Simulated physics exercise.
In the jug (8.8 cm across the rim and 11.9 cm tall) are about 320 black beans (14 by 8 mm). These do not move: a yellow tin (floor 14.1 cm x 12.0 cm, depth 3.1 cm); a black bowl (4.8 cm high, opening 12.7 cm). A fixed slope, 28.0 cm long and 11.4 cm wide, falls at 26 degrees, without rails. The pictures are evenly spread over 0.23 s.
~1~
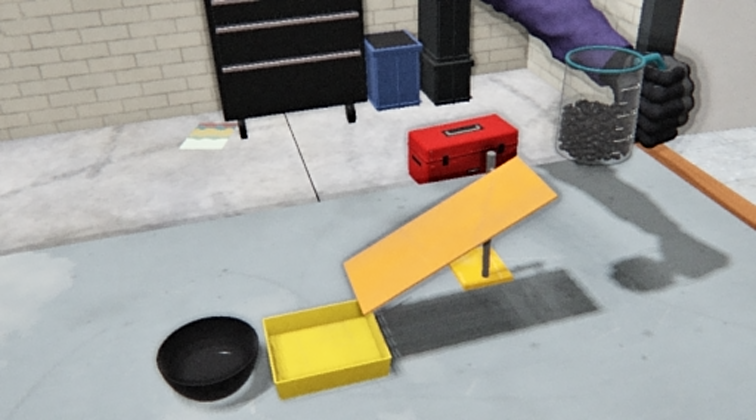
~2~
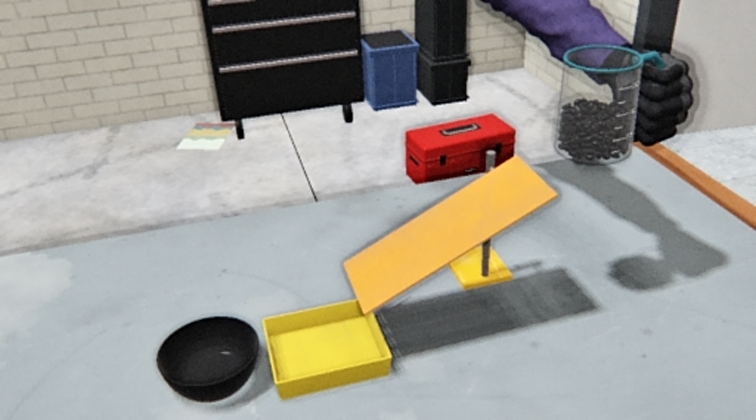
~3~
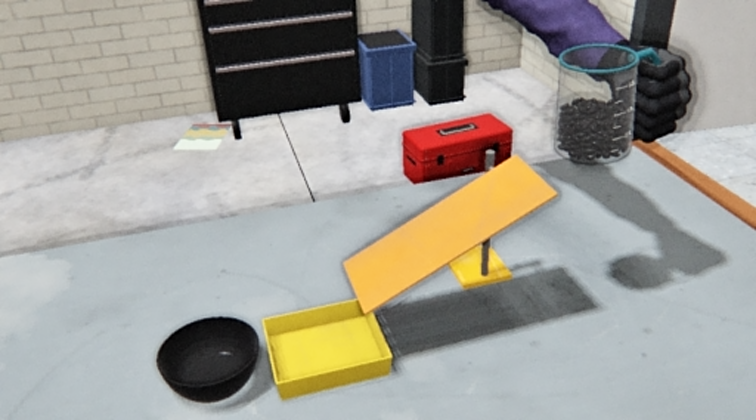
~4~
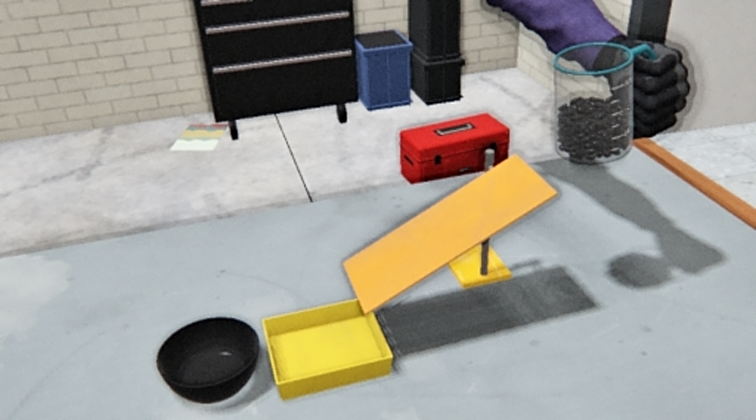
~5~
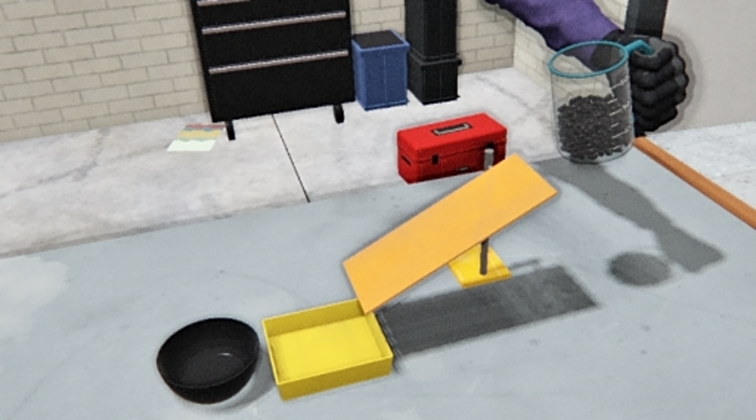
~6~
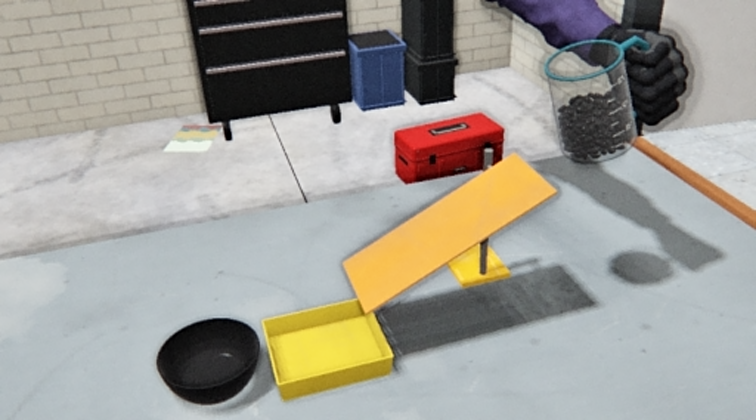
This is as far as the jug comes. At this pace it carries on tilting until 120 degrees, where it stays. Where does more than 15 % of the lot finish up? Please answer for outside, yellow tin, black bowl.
Outside: More; yellow tin: Not more; black bowl: Not more.
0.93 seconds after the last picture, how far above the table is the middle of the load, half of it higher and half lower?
Around 28 cm above the table.
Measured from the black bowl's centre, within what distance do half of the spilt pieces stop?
About 44 cm.
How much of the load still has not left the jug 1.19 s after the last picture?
About 50 %.
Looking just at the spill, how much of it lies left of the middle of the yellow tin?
Close to 10 in a hundred.
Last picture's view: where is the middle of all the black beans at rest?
Roughly (507, 304).
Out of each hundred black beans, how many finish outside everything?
95 %, approximately.
Then, 0.36 s after the last picture, tilt 55 degrees; jug 100 %; middle of all pieces near (607, 113).
Then, 0.66 s after the last picture, tilt 86 degrees; jug 100 %; middle of all pieces near (609, 107).
Then, 0.93 s after the last picture, tilt 115 degrees; jug 95 %, slope 5 %; middle of all pieces near (599, 113).
Then, 1.19 s after the last picture, tilt 120 degrees; jug 50 %, outside 15 %, slope 30 %, in the air 5 %; middle of all pieces near (558, 178).
In the end, black bowl 0 %, jug 0 %, yellow tin 5 %, outside 95 %, slope 0 %.
